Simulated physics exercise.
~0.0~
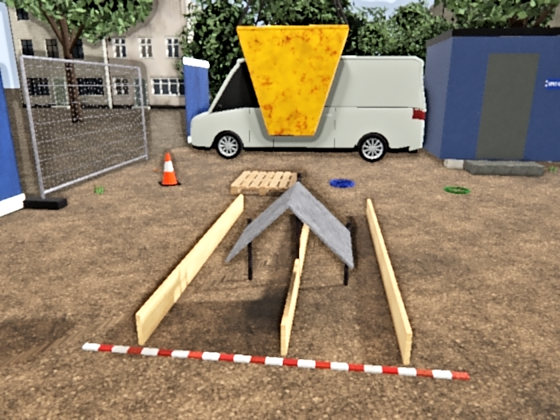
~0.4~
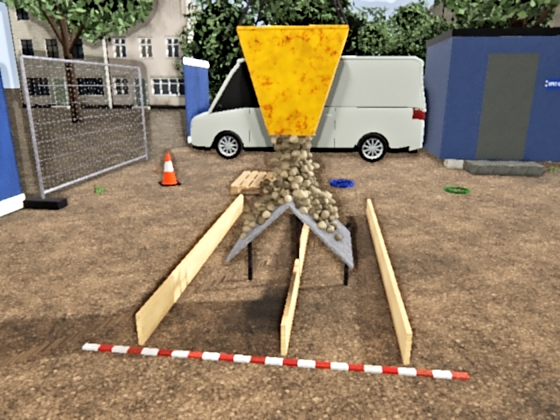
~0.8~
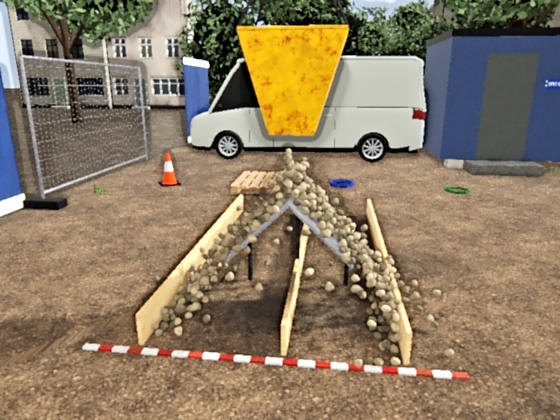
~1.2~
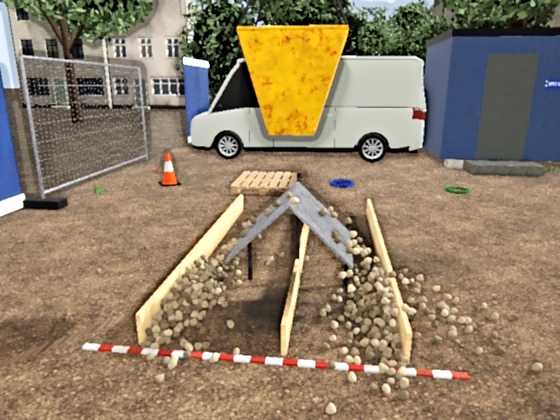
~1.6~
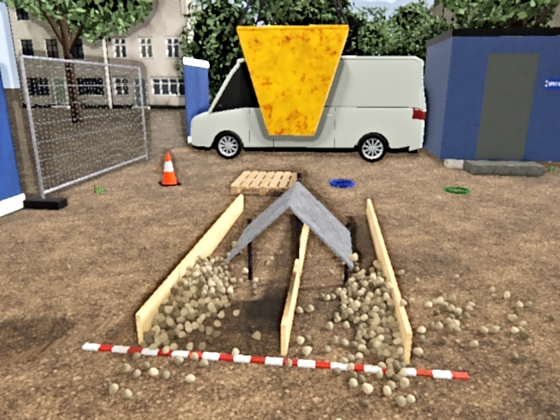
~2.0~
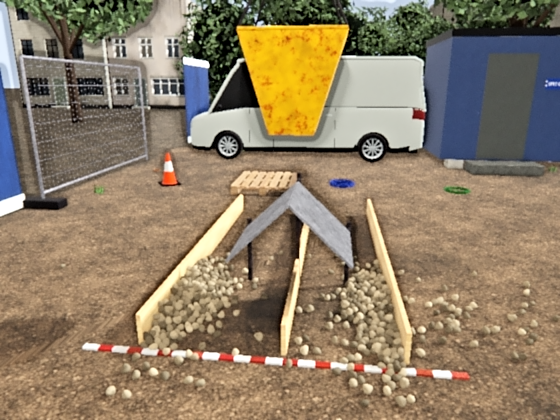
Smooth, pale stones pour from a yellow skip hanging over a dirt yard, seen from the front and slightly above. Below it stands a grey steel roof with two slopes, between wooden planks marking off two bays, with a red and white striped staff across the front. A white van, an orange cone, a mesh fence and a blue shed stand around. The stones heap on the ridge, then split and slide down both slopes. They tumble forward, some rolling past the staff and the right plank. They settle in two similar piles, with a few scattered farther right.
